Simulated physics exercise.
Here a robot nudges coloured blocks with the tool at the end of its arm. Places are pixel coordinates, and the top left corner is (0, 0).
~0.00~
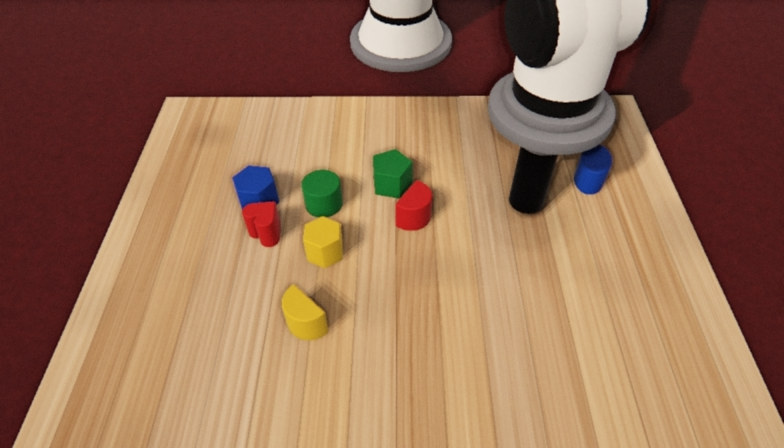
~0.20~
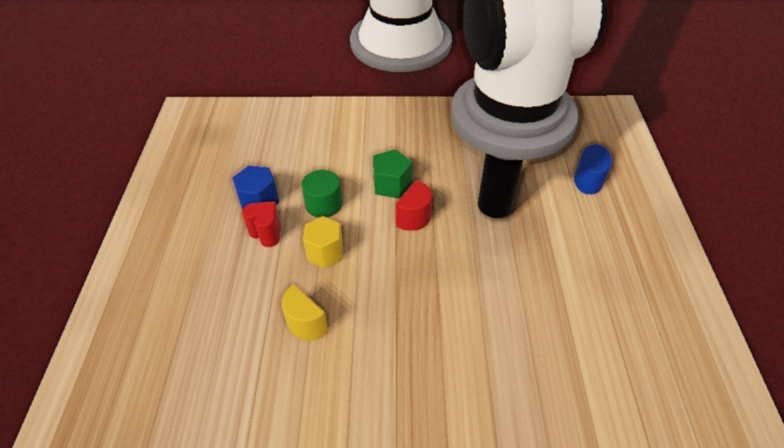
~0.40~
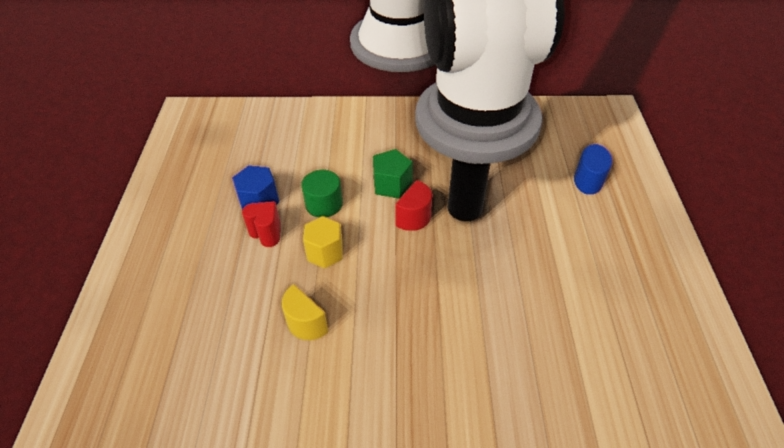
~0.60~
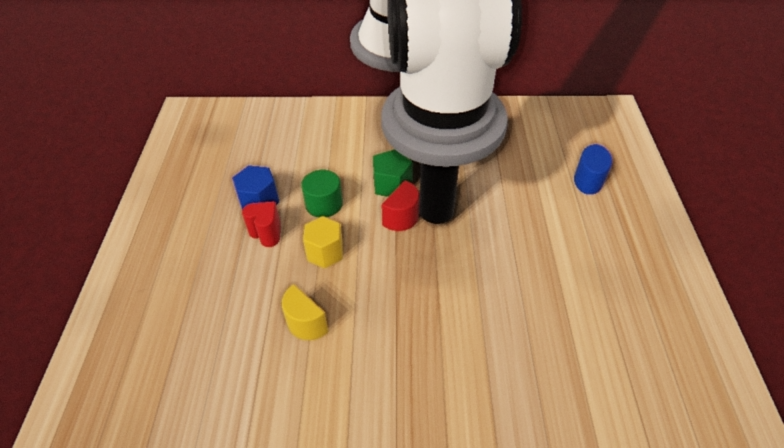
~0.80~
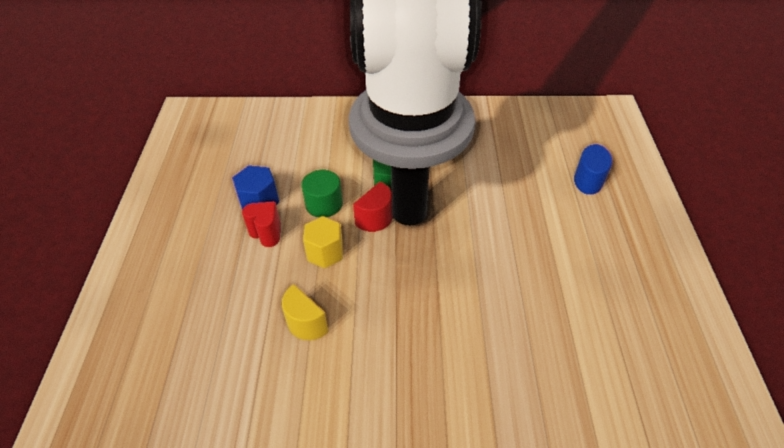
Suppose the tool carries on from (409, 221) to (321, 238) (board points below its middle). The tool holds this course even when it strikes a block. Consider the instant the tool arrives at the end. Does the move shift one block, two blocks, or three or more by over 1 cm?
Of all the blocks, three or more travel more than a centimetre.
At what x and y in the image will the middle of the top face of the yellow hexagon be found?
At (299, 243).
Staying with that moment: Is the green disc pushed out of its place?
Yes, it checks out.
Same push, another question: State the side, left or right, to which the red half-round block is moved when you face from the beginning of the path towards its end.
Towards the right-hand side.
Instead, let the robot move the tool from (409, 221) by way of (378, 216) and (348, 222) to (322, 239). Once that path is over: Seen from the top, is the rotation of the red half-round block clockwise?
The answer is yes.
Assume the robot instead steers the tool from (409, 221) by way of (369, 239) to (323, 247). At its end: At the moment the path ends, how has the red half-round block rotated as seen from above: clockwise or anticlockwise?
It makes a clockwise turn.
On the path given first. Halfway along, tool at (365, 222); green disc at (317, 180); red half-round block at (331, 200), turned 25° clockwise.
At the end, tool at (320, 230); green disc at (308, 178); yellow hexagon at (299, 243); red half-round block at (291, 200), turned 65° clockwise; green pentagonal block not moved.
